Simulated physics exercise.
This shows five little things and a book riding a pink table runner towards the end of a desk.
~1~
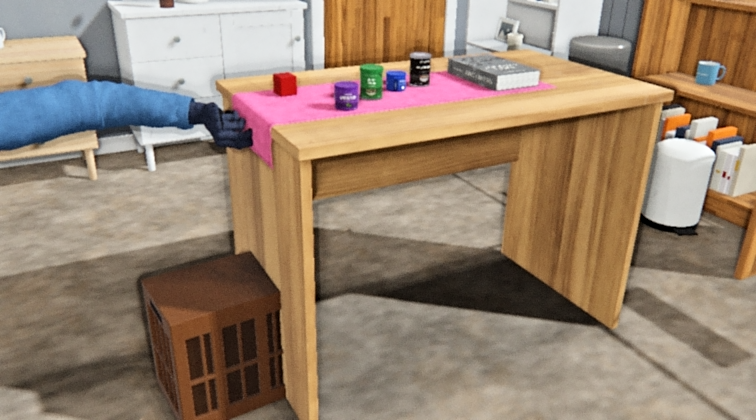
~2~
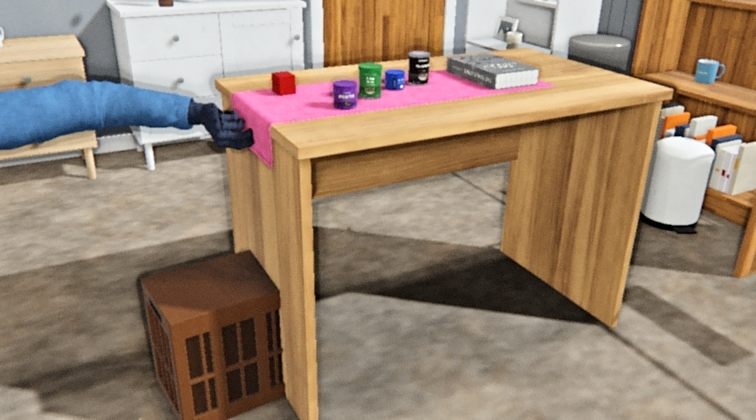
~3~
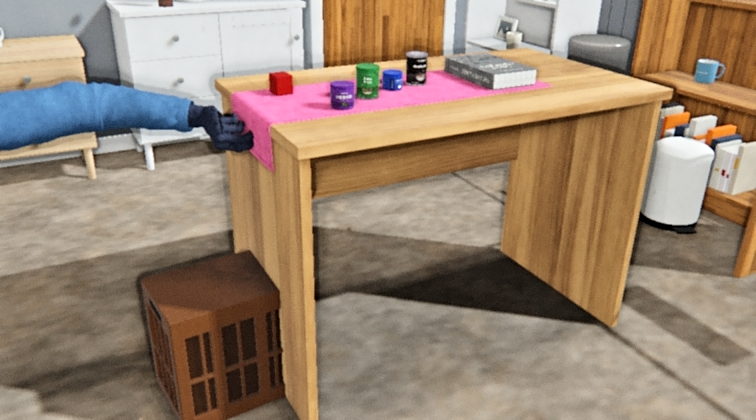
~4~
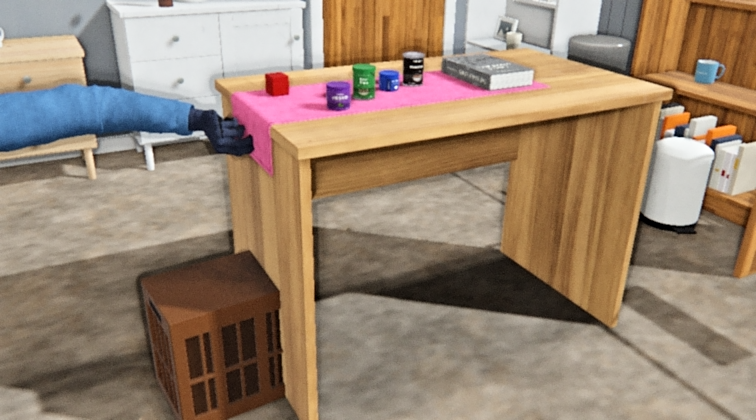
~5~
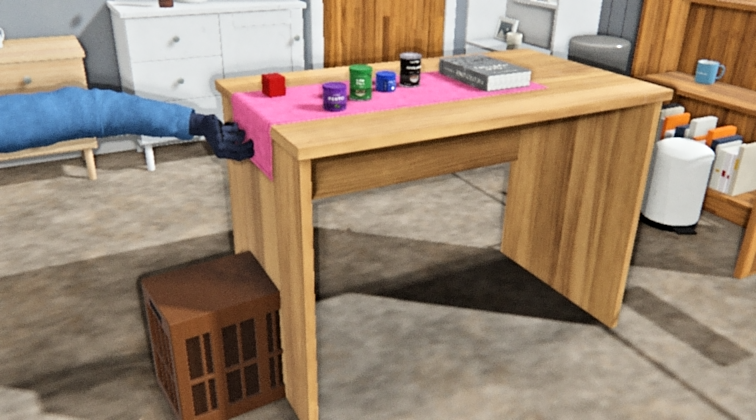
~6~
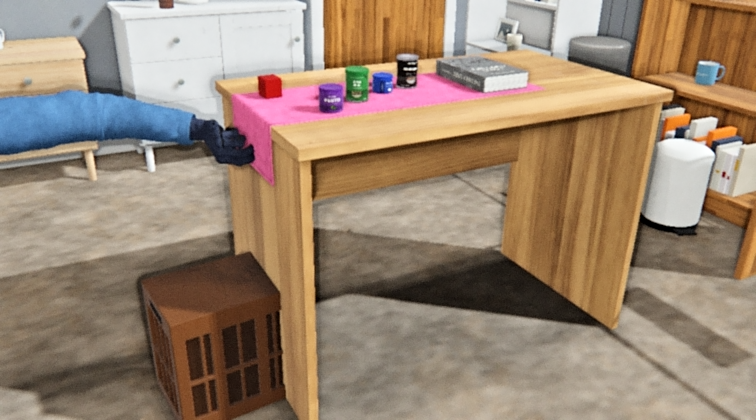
A blue-sleeved arm with a dark gloved hand reaches in from the left to the end of a wooden desk, seen from slightly above in a furnished room. A pink runner carries a red cube, purple, green, blue and black containers and a grey book, with a brown crate below. The hand draws the hanging cloth slowly downward, and everything on it slides slightly left together while the camera stays still.
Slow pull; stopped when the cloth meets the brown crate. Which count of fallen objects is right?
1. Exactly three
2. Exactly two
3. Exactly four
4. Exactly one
Answer: 1.
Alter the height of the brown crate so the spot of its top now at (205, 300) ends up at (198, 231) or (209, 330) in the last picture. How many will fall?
That would be 1 and 4.
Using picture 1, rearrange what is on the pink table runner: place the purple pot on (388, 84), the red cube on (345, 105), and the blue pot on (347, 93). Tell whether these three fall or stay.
Looks like the purple pot hangs in there, the red cube ends up down, and the blue pot ends up down.
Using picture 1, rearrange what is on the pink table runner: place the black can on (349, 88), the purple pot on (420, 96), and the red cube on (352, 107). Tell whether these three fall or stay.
So, the black can ends up down, the purple pot makes it through, the red cube ends up down.
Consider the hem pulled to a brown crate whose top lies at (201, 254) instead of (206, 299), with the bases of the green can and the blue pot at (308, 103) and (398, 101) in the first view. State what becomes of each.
Green can is gone, blue pot stays.
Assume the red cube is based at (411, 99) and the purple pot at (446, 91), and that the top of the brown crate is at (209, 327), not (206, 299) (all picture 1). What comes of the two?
Final state: The red cube is no longer up, the purple pot is still in place.
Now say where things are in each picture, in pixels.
The first picture shows hem (273, 170); red cube (285, 75); purple pot (346, 84); green can (372, 67); blue pot (396, 73); black can (421, 55); top of the crate (206, 299).
The second picture shows hem (273, 170); red cube (283, 74).
The third picture shows hem (274, 172); purple pot (342, 83).
The fourth picture shows hem (272, 177); green can (364, 66); top of the crate (205, 298).
The fifth picture shows hem (272, 182); blue pot (386, 73).
The sixth picture shows hem (274, 187); red cube (269, 77); purple pot (331, 86); green can (357, 69); blue pot (383, 75); black can (407, 56).
Soon after, hem near (254, 206); red cube gone.
After that, hem near (256, 248); red cube and purple pot gone.
And then, hem on the crate; red cube, purple pot and green can gone.
In the end, hem on the crate; red cube, purple pot and green can gone. The answer is three.
